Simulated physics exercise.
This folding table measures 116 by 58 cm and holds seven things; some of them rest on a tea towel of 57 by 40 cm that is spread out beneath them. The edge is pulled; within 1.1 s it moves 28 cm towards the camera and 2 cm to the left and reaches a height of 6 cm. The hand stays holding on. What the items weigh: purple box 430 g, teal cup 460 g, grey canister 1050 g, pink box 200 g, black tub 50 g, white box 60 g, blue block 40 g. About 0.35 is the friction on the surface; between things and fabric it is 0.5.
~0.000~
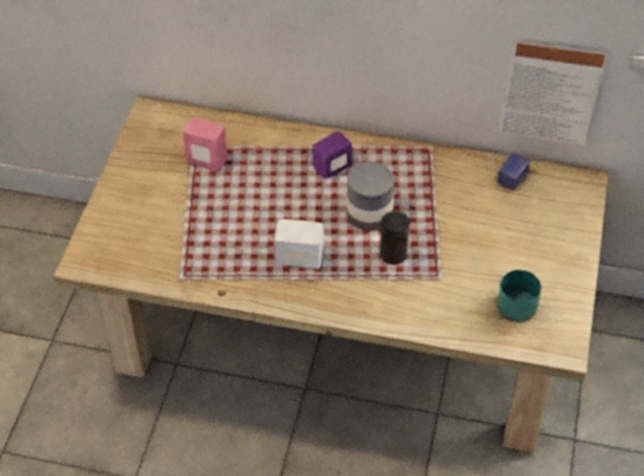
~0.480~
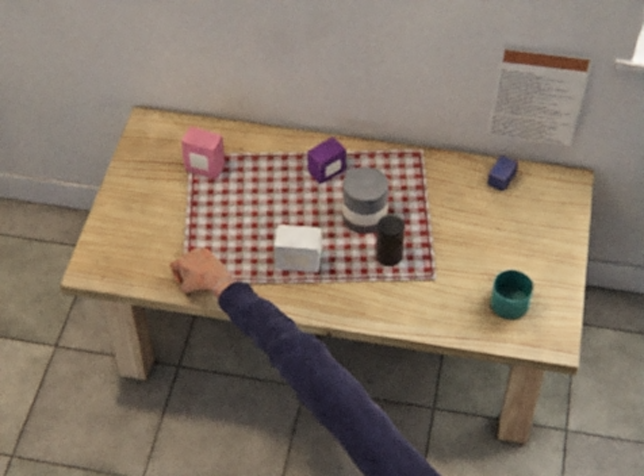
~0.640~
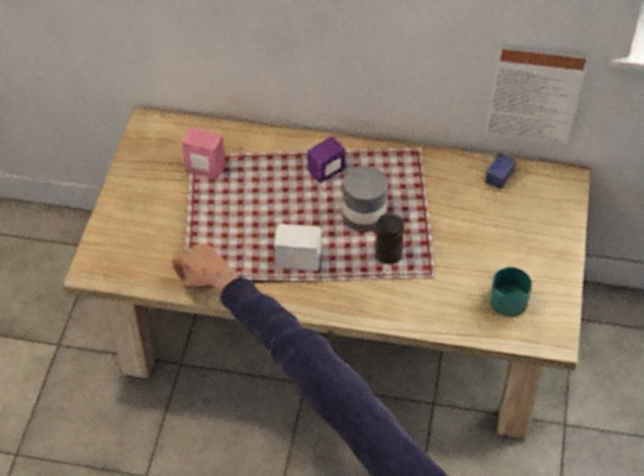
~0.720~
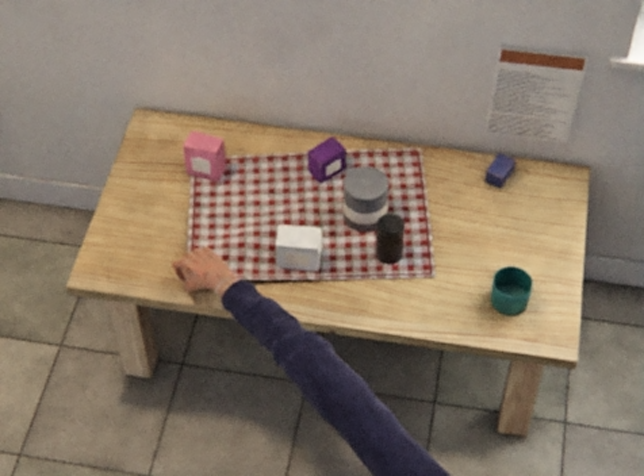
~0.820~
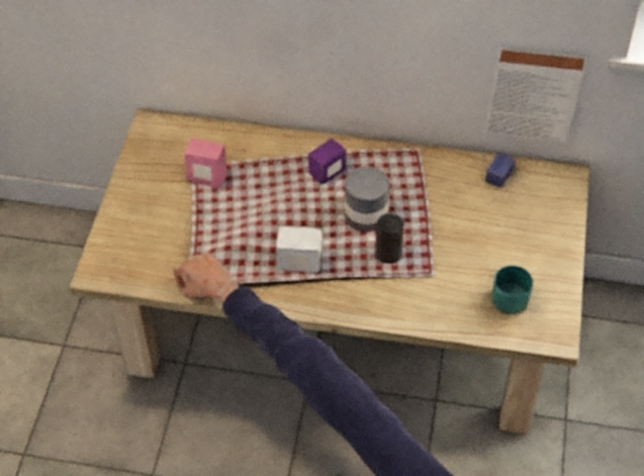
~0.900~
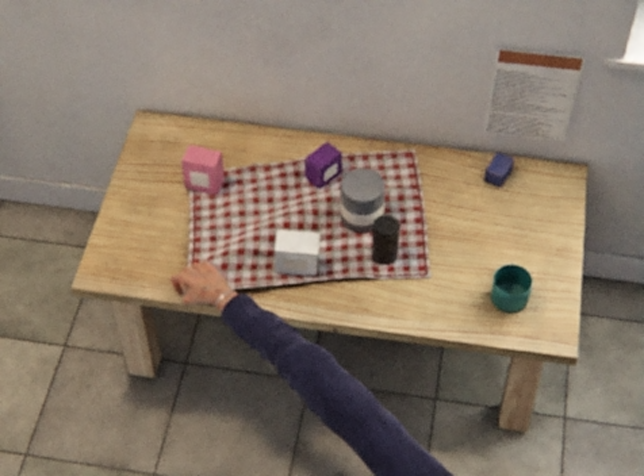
In the video, seven objects sit on a wooden table, five of them on a red-and-white checked cloth; a hand grips the cloth's near left corner and pulls it slightly toward the camera, wrinkling it and shifting the items slightly.
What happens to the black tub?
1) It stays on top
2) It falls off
1.
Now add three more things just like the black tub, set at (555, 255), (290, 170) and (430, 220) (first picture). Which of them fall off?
Taking them one by one: Is left on top, then is left on top, then is left on top.
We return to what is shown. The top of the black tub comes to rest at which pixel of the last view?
Near (336, 270).
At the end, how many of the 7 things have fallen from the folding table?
Tally: 0.
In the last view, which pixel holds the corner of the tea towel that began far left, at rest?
Around pixel (141, 248).
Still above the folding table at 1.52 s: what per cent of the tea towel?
Roughly 75%.
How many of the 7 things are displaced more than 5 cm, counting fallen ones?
Counted result: 5.
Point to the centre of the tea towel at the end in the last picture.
Around (247, 272).
By 1.1 s, 95 % of the tea towel is still over the top; black tub 6 cm off its start, pink box 13 cm off its start, purple box 11 cm off its start.
By 1.3 s, 85 % of the tea towel is still over the top; black tub 12 cm off its start, pink box 22 cm off its start, purple box 19 cm off its start.
By 1.5 s, 75 % of the tea towel is still over the top; black tub 17 cm off its start at (342, 263), pink box 29 cm off its start at (155, 227), purple box 27 cm off its start at (248, 212).
By 1.7 s, 70 % of the tea towel is still over the top; black tub 19 cm off its start, pink box 32 cm off its start, purple box 30 cm off its start.
By 3.3 s, 70 % of the tea towel is still over the top; black tub 19 cm off its start at (336, 270), pink box 32 cm off its start at (145, 238), purple box 31 cm off its start at (237, 221), white box 23 cm off its start at (255, 312).
